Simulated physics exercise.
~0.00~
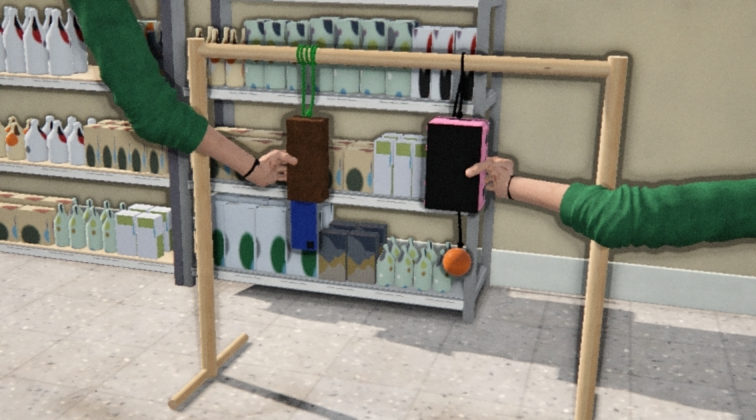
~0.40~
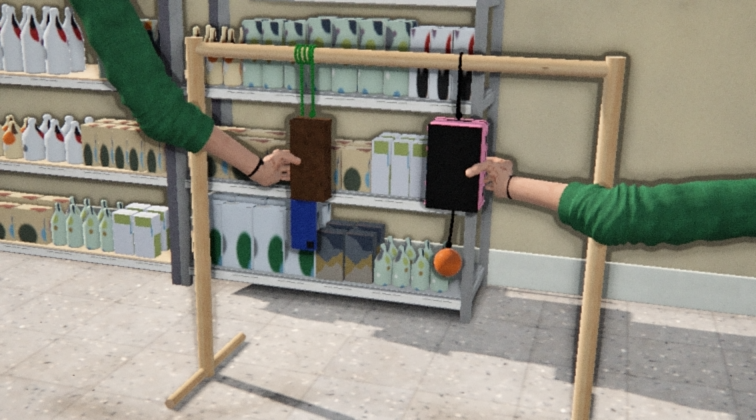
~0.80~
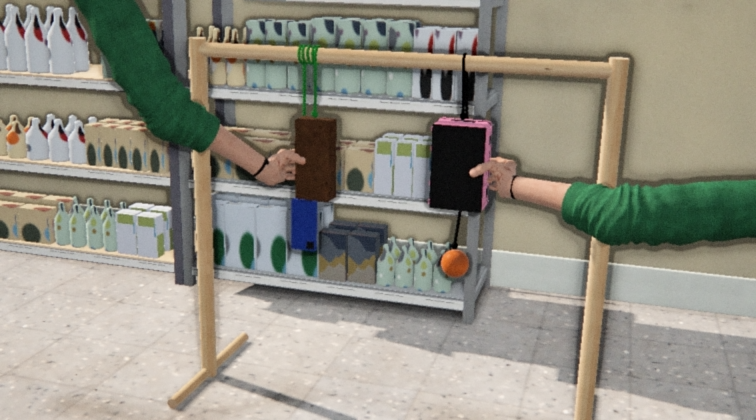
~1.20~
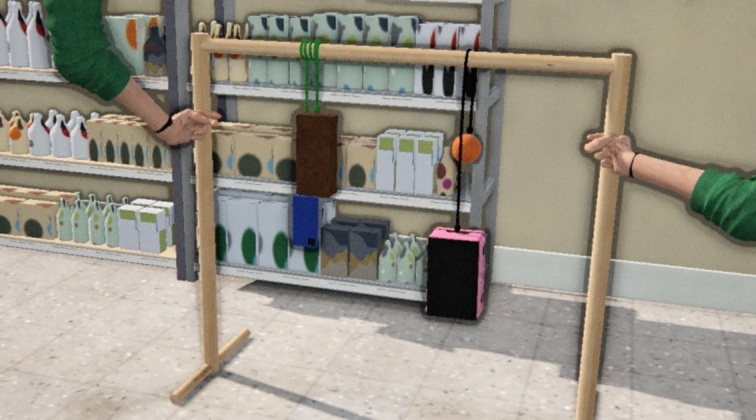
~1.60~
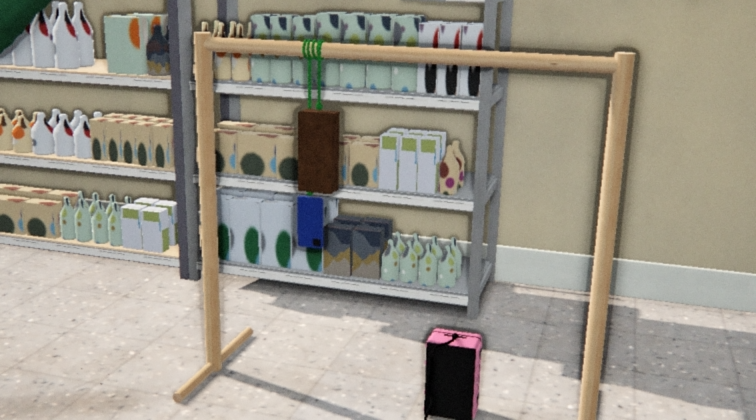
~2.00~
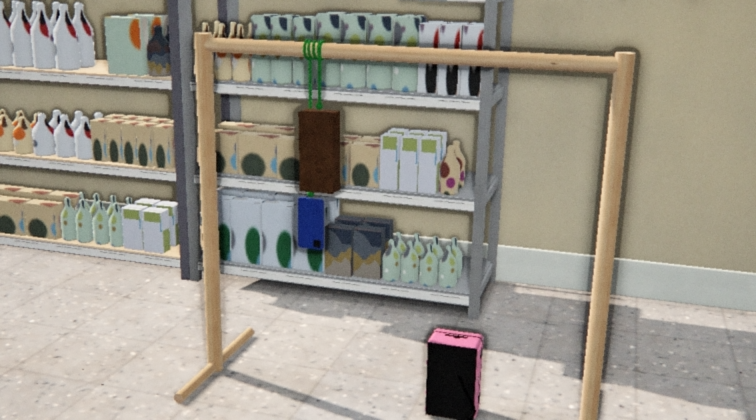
In a shop aisle, two hands release hanging loads; the brick stays, the pink case drops.
